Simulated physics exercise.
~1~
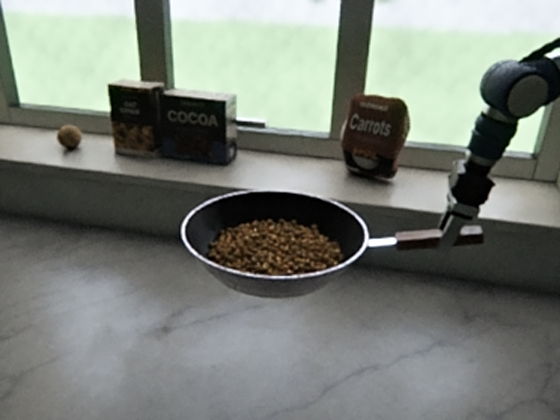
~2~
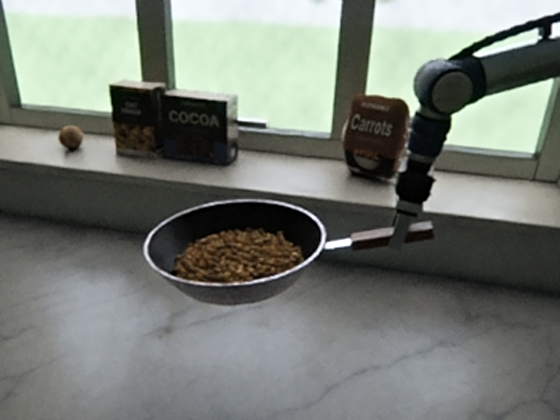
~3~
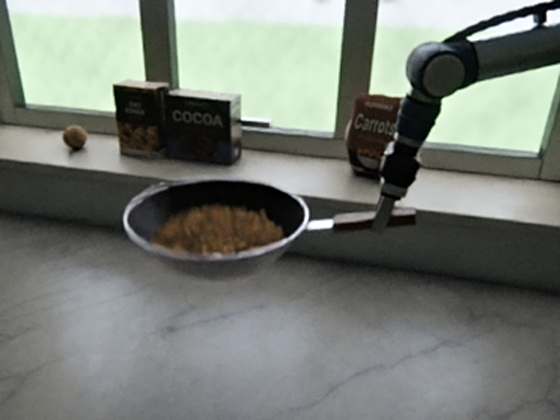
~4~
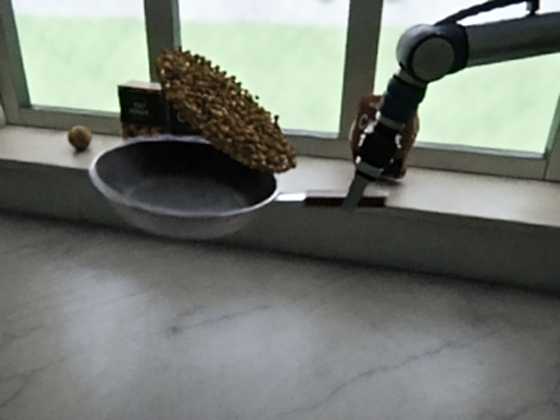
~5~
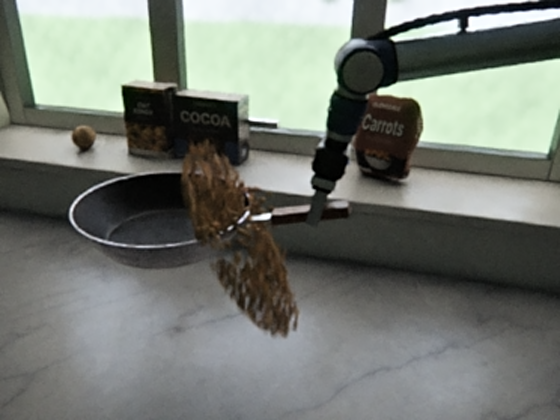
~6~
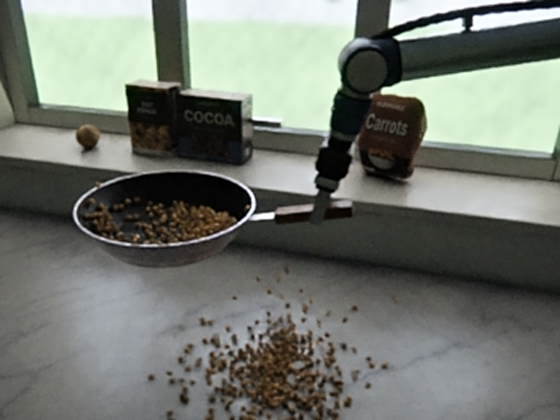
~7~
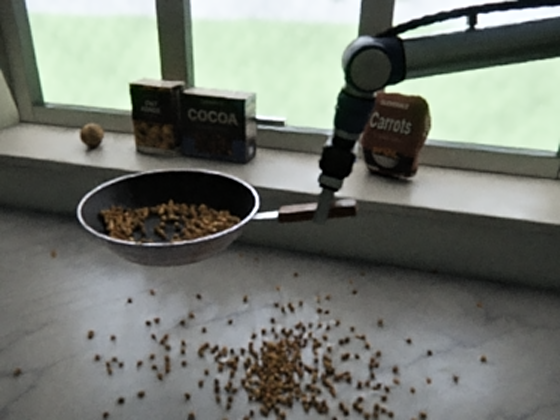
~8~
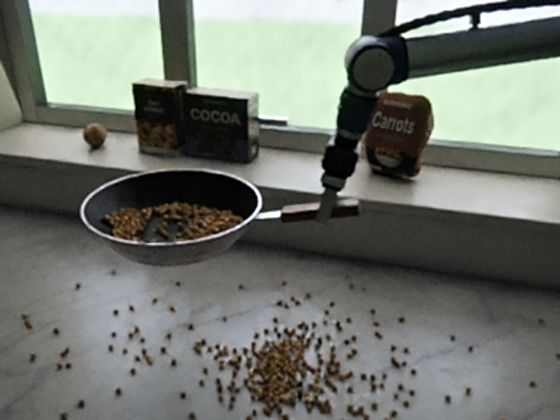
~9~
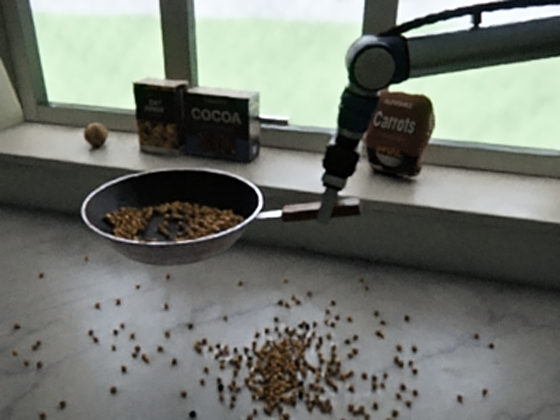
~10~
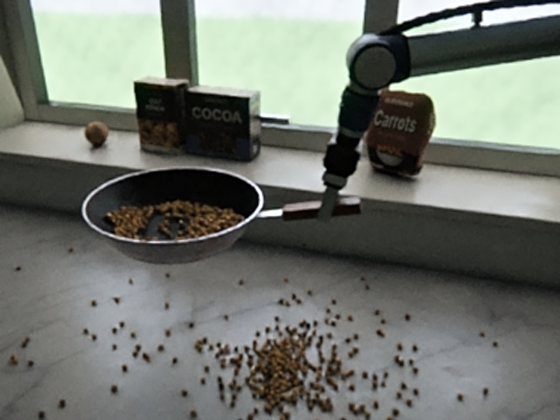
A robot arm tosses chickpeas from a frying pan, and many scatter across the counter.
